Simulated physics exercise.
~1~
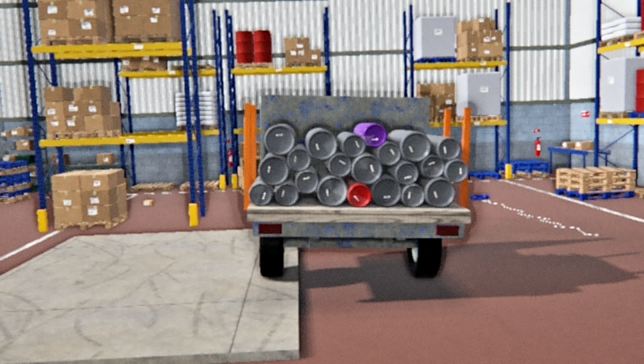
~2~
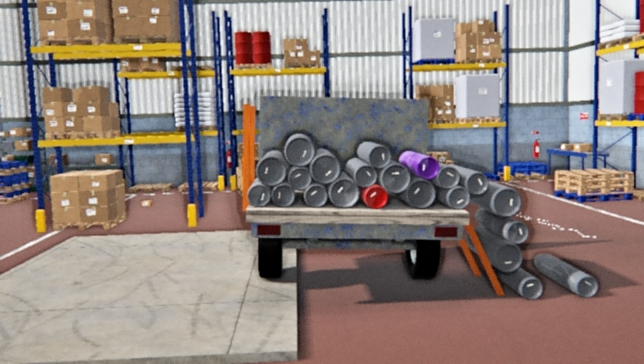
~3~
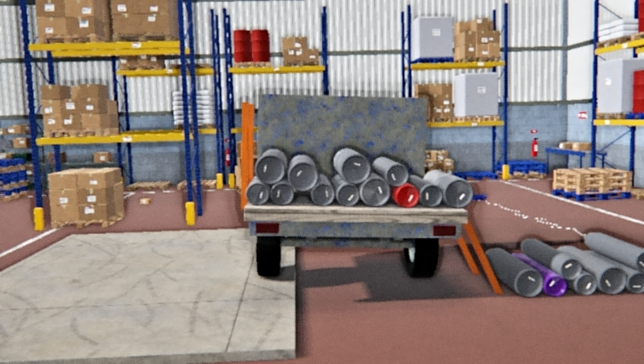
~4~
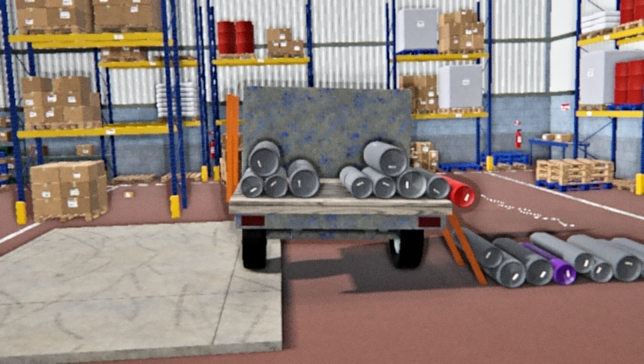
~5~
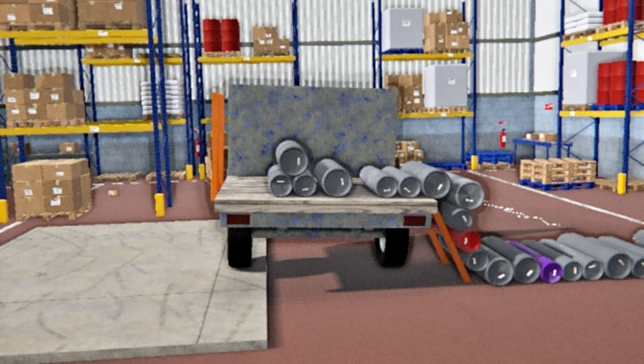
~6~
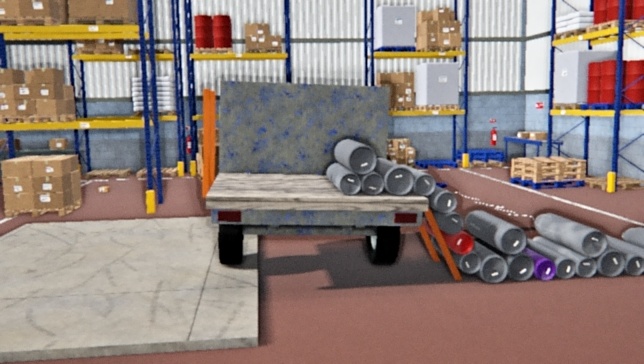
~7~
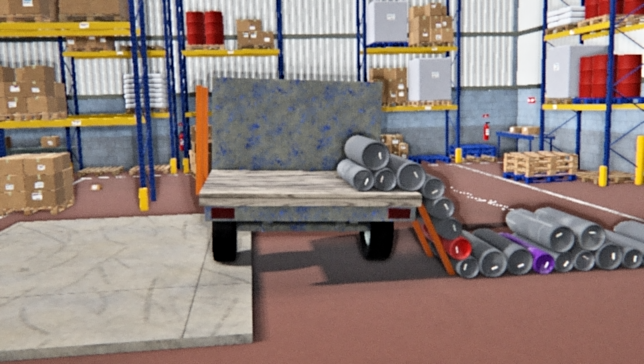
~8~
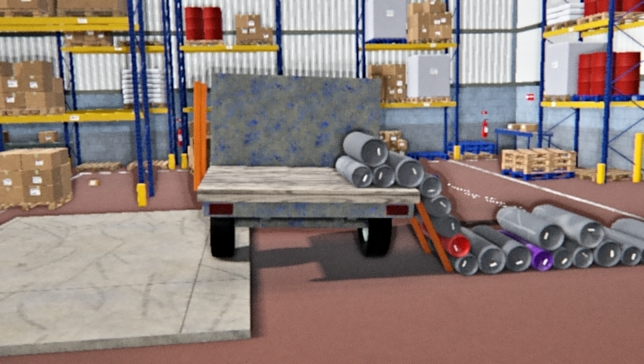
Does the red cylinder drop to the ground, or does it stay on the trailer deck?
The red cylinder drops off the right side and ends up on the ground, where the purple one has already landed.
